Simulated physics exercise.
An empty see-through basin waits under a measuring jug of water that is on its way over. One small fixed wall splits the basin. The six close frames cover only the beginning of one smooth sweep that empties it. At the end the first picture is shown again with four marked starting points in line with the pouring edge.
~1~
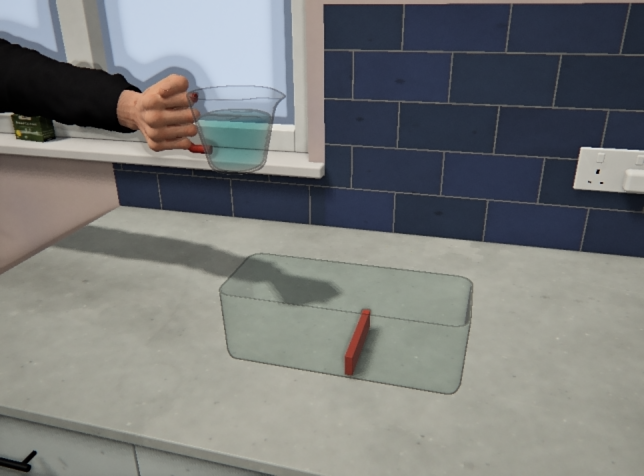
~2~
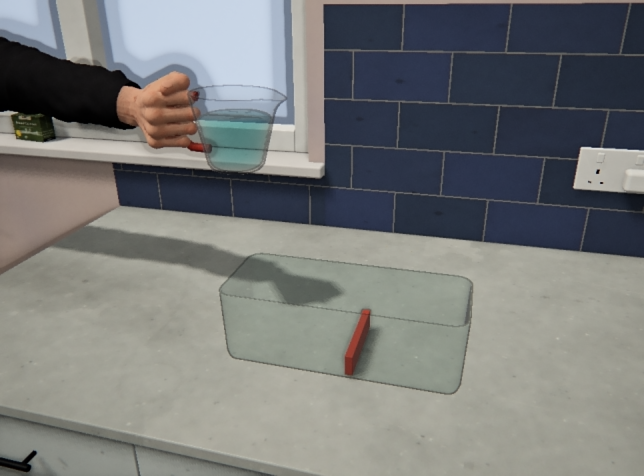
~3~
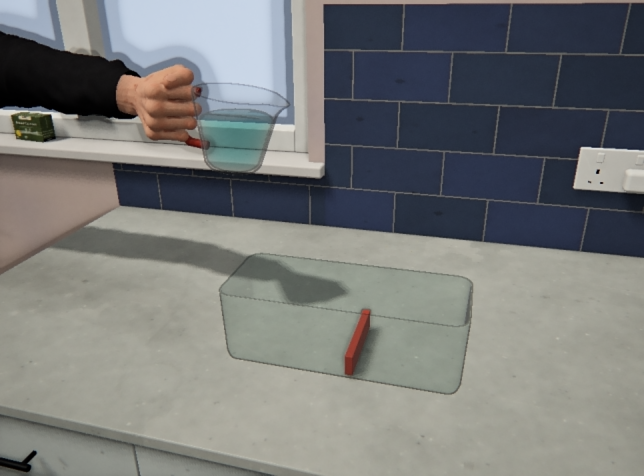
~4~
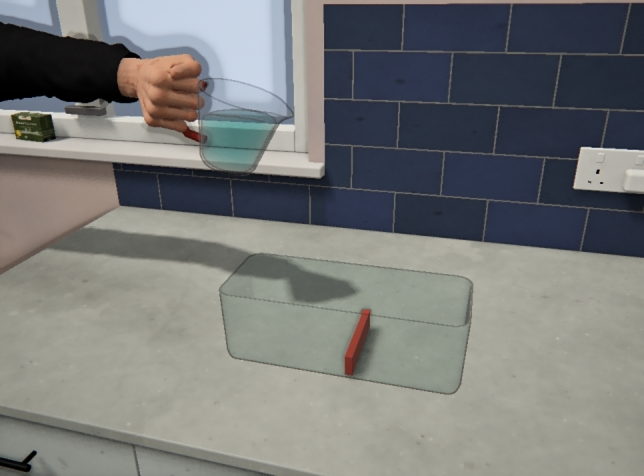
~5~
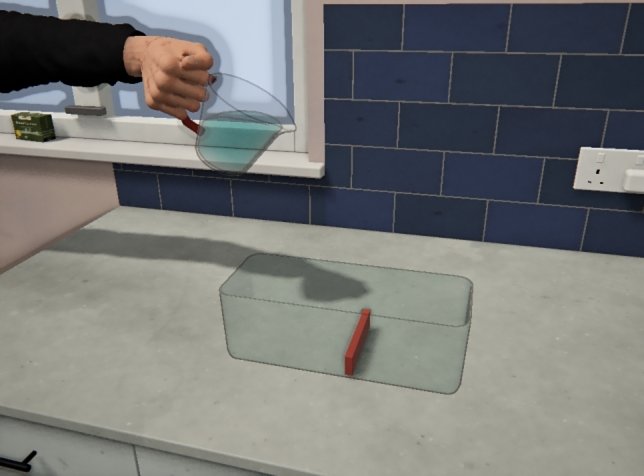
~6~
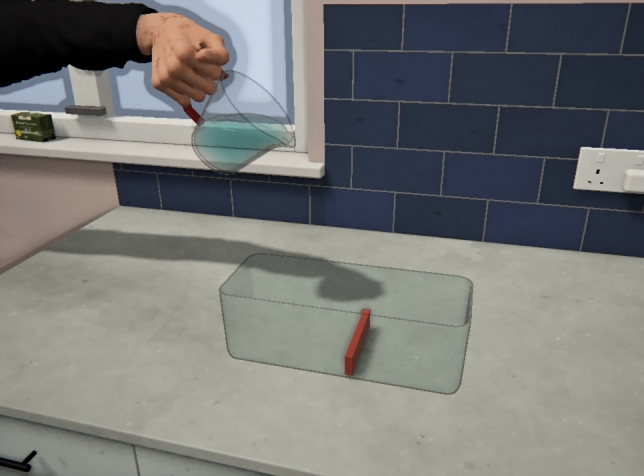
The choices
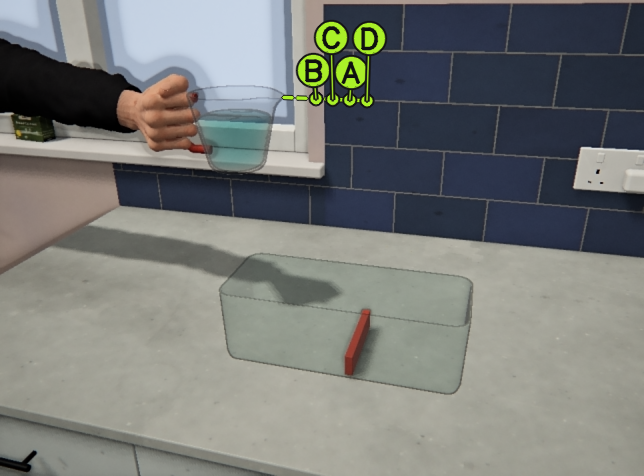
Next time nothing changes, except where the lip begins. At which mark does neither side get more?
Best: C.
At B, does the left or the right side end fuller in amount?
The left side.
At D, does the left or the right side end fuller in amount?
The right one.
On the marked copy, A at (349, 100); B at (316, 98); C at (332, 99); D at (366, 100).
With A, about 17 % ends left of the wall and 75 % right of it; 7 % is lost outside.
With B, about 67 % ends left of the wall and 26 % right of it; 7 % is lost outside.
With C, about 48 % ends left of the wall and 47 % right of it; 5 % is lost outside.
With D, about 12 % ends left of the wall and 77 % right of it; 11 % is lost outside.
